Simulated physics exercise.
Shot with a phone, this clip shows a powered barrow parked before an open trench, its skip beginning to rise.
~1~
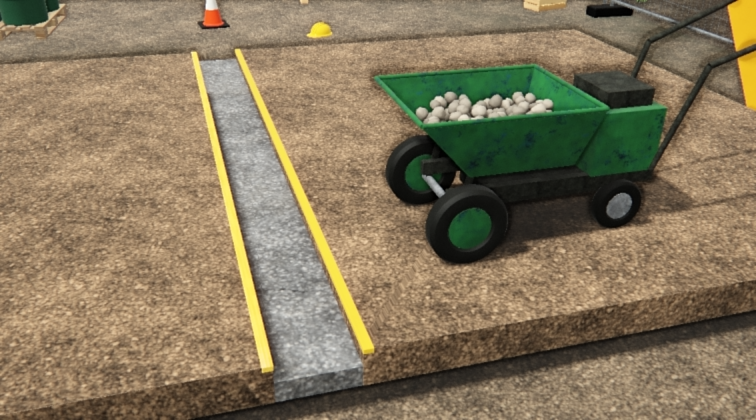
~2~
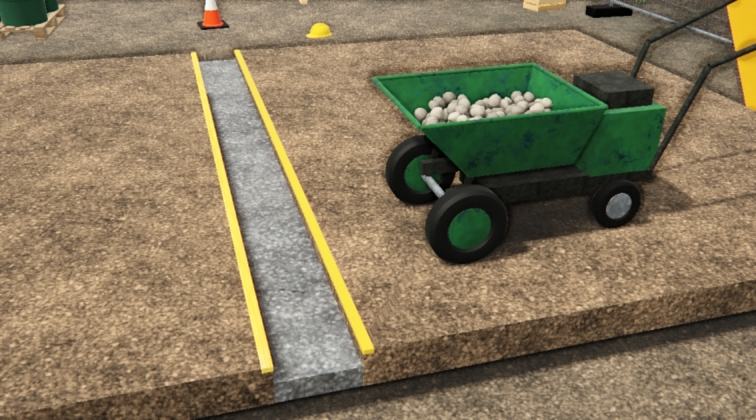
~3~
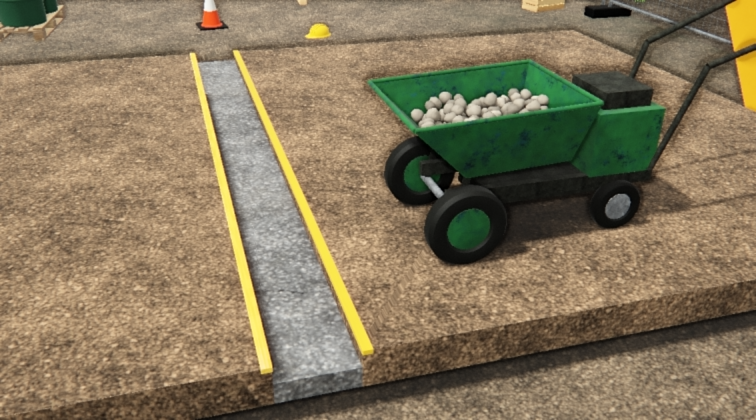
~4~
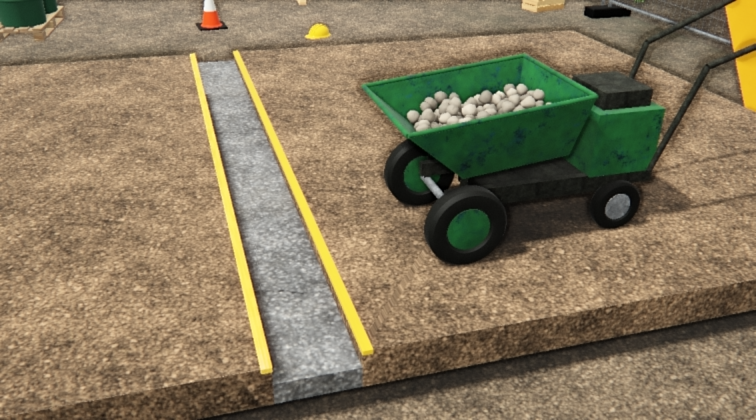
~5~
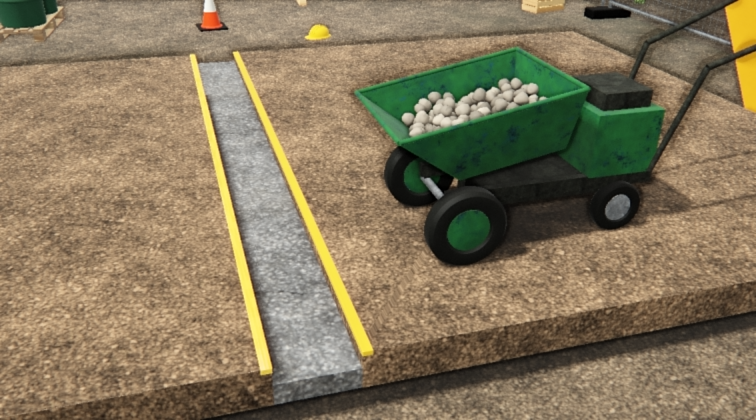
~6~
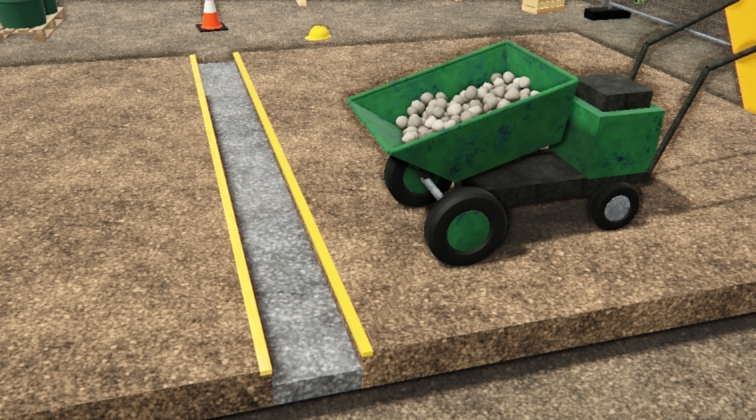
On a brown, gritty slab at a work site, seen from slightly above by a camera that stays almost still, a grey strip edged with two yellow bars runs away at left. A green powered barrow with black wheels stands to its right, its skip holding pale, rounded stones, with an orange cone and yellow hard hat behind. The skip slowly tilts forward toward the left, its rear rising and front lip lowering, while the wheels stay put.
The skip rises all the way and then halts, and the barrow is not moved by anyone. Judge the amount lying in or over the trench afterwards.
I expect the load to largely find the trench.
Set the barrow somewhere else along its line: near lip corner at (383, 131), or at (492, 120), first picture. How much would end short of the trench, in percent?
The first spot gives roughly 0 %; the second gives roughly 40 %.
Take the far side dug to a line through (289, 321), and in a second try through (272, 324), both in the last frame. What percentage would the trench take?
Result, try 1: 50 in a hundred; try 2: 60 in a hundred.
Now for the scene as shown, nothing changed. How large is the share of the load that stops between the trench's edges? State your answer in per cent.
Roughly 70 %.
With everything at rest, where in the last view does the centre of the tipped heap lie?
The centre settles at about (281, 253).
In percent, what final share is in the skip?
Some 20 per cent.
Shortly afterwards, skip tipped steeply; the whole lot in the skip.
Next, skip tipped right over; the bulk in the skip; only a few short of the trench; near a quarter in or heaped over the trench; only a few falling.
Some moments later, skip tipped right over; near a quarter in the skip; a little short of the trench; near two thirds in or heaped over the trench; a little beyond it.
In the end, skip tipped right over; near a quarter in the skip; a little short of the trench; near two thirds in or heaped over the trench; a little beyond it.
